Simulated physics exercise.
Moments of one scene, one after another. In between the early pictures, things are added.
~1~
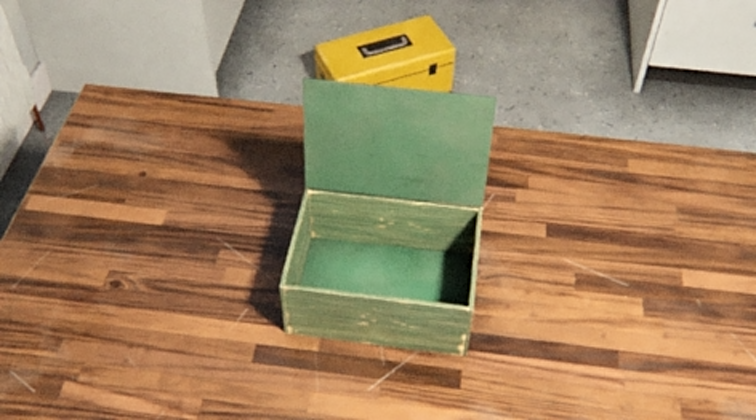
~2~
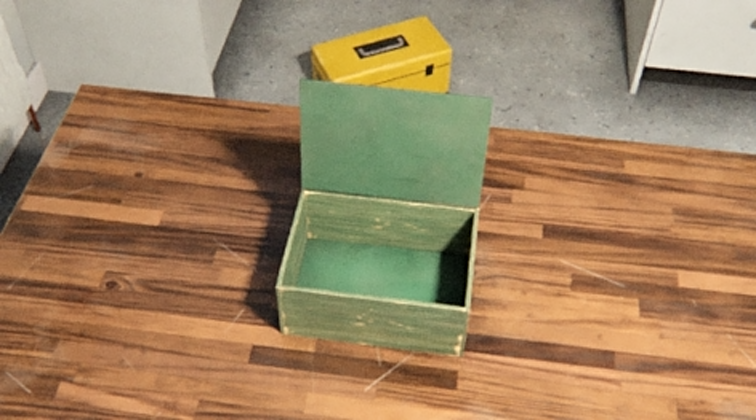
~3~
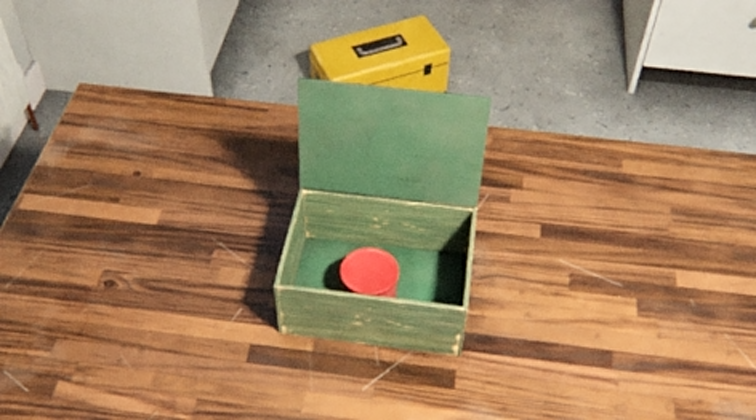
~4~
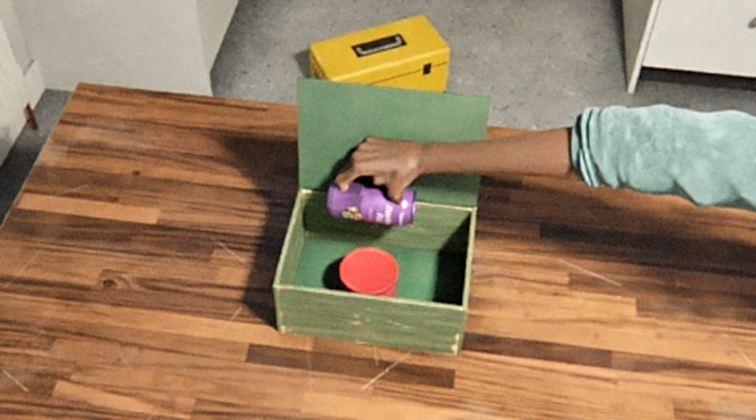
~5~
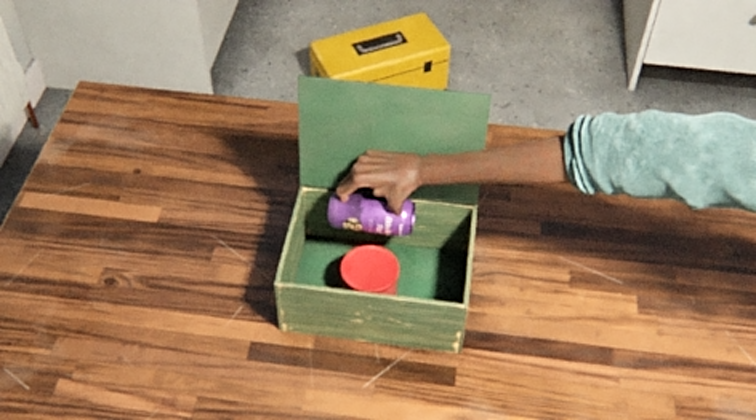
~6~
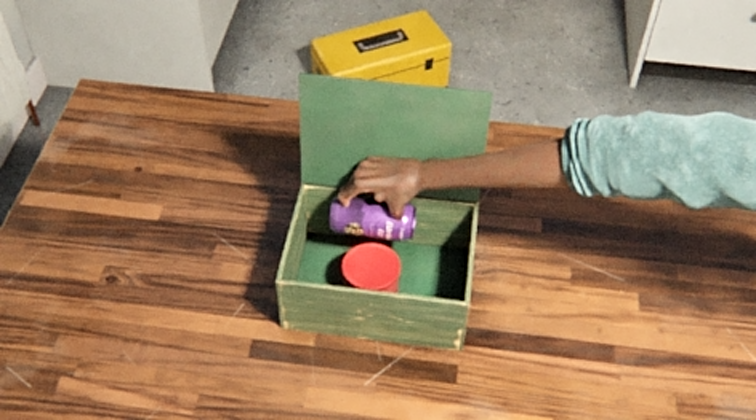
A red tub appears inside an open green wooden box, which starts out empty on a wood-striped surface with a yellow case behind it. A hand in a teal sleeve then appears from the right, gripping a purple can sideways above the tub, and lowers it slightly into the box, still holding it.
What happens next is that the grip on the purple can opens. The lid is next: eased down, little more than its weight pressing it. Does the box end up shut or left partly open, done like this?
It ends up shut.
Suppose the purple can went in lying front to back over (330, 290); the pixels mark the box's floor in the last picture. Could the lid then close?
It seals the box.
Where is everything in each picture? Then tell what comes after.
In the first frame, the last thing is not in view yet.
In the second frame, the last thing is not in view yet.
In the third frame, the last thing is not in view yet; red tub (369, 283).
The fourth frame shows still above its spot; purple can (371, 203); red tub (369, 282).
The fifth frame shows still above its spot; purple can (372, 213); red tub (370, 280).
The sixth frame shows put in, still held; purple can (373, 218); red tub (371, 278).
Then, 0.70 s after the last picture, purple can rolled about its own width near (383, 243).
Then, 1.60 s after the last picture, lid 62° above the rim; purple can rolled about its own width near (383, 243).
Then, 1.80 s after the last picture, lid 35° above the rim; purple can rolled about its own width near (383, 243).
Then, 2.00 s after the last picture, lid shut; purple can rolled about its own width near (383, 243).
At rest, lid shut; moved from the start, purple can; red tub in place. Seen from the same camera at the end, purple can near (383, 243).
